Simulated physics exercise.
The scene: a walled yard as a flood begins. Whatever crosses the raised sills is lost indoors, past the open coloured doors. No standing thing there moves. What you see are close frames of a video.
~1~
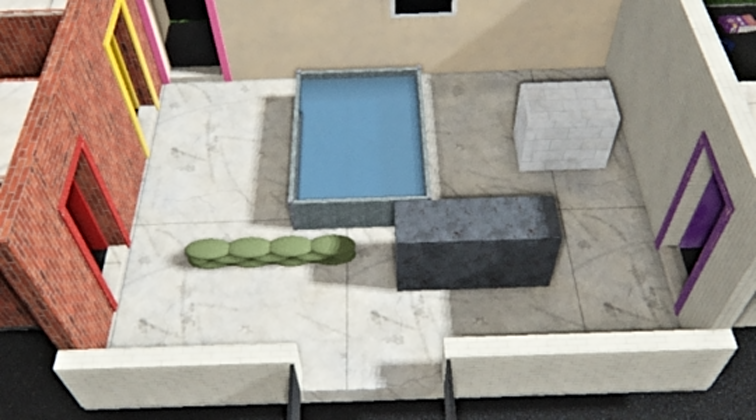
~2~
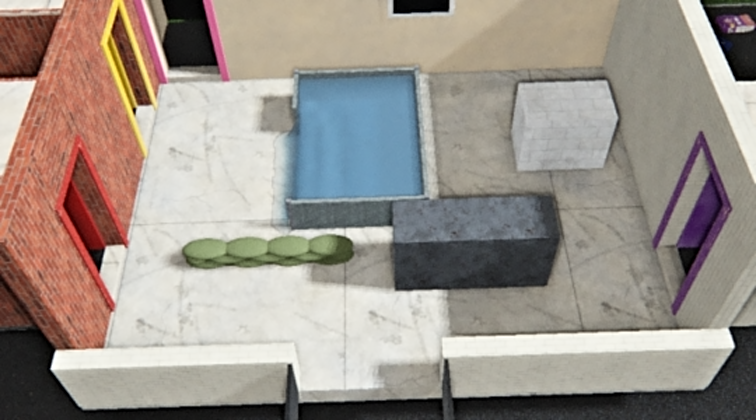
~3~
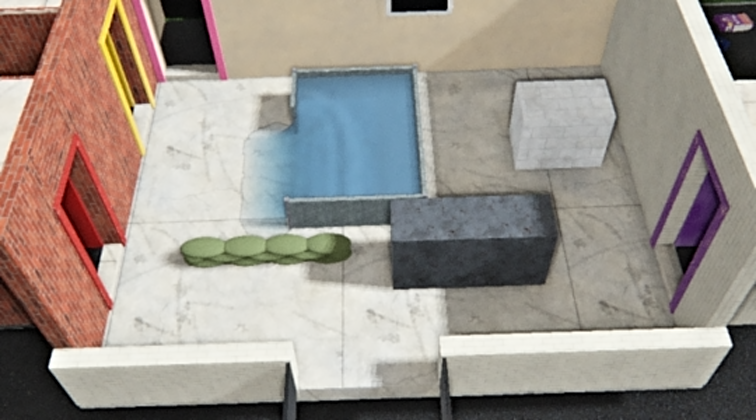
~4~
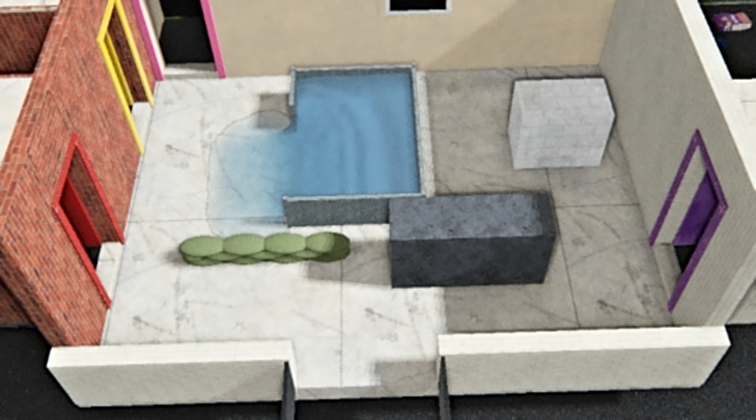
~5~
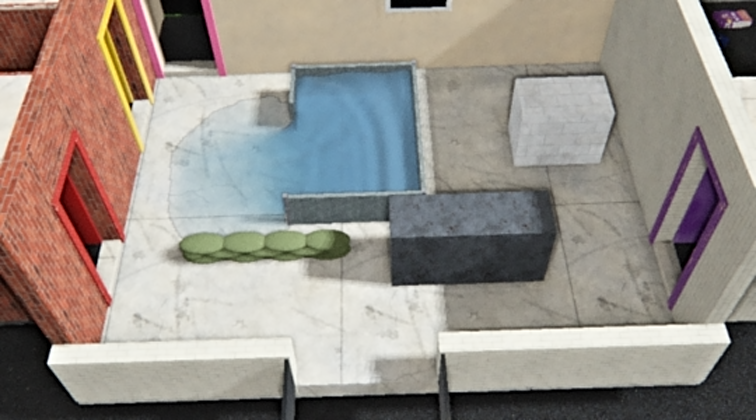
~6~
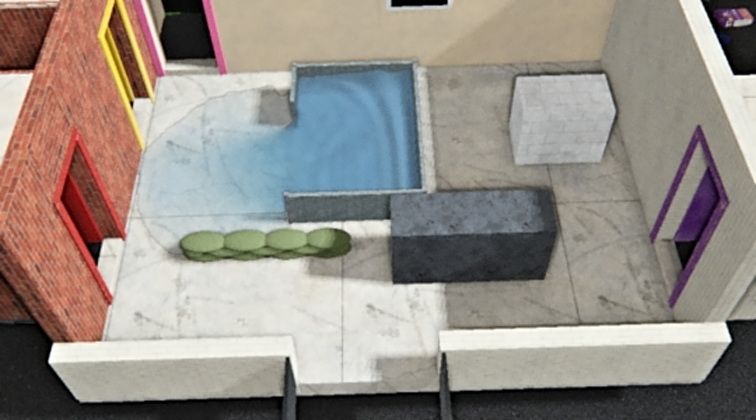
Blue water pours from the open left side of a raised rectangular tank in a walled, pale-tiled yard, seen from high above. A row of green bushes lies in front, with a dark grey block to its right, a pale block farther back, red and yellow doorframes left and a purple one right. The water spreads leftward in a widening, thinning sheet behind the bushes, while the view barely shifts.
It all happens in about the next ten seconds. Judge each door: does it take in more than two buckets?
At the end, yellow door: Over two buckets; red door: Over two buckets; purple door: At most two buckets; pink door: Over two buckets.
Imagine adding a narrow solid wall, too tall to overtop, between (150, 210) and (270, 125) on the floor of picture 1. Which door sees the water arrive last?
The purple-painted one.
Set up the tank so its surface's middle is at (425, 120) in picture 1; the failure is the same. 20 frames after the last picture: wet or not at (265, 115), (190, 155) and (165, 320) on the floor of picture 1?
Taking the three spots in that order, I'd say drenched, then drenched, then drenched.
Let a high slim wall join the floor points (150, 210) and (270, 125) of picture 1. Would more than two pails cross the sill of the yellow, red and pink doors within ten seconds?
Yellow undershoots; red overshoots; pink undershoots.
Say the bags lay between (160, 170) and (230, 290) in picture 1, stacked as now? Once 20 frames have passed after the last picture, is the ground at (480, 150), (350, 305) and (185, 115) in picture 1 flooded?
The three points come out untouched, soaked and soaked.
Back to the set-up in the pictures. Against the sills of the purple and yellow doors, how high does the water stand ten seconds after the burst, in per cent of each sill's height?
In turn 50 and 60 per cent.
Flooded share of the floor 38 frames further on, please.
Estimate: Some 70 in a hundred.
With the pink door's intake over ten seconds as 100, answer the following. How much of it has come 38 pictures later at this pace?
By my reckoning, 95 percent.
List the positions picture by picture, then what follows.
In the first frame, the water tank at (360, 134) is whole and still.
In the second frame, water pours out at (297, 170) and has run to (289, 134).
In the third frame, water pours out at (295, 171) and has run to (276, 128).
In the fourth frame, water pours out at (294, 170) and has run to (223, 234).
In the fifth frame, water pours out at (294, 168) and has run to (177, 156).
In the sixth frame, water pours out at (295, 166) and has run to (151, 153).
A moment on, water covers 20 % of the floor; the yellow door under two buckets in, the red door under two buckets in, the purple door not reached, the pink door wet at the sill, nothing in.
Next, water covers 25 % of the floor; the yellow door over two buckets in, the red door over two buckets in, the purple door not reached, the pink door under two buckets in.
Then, water covers 40 % of the floor; the yellow door over two buckets in, the red door far over two buckets in, the purple door not reached, the pink door over two buckets in.
Later, water covers 70 % of the floor; the yellow door over two buckets in, the red door far over two buckets in, the purple door not reached, the pink door far over two buckets in.
In the end, water covers 90 % of the floor; the yellow door far over two buckets in, the red door far over two buckets in, the purple door wet at the sill, nothing in, the pink door far over two buckets in.
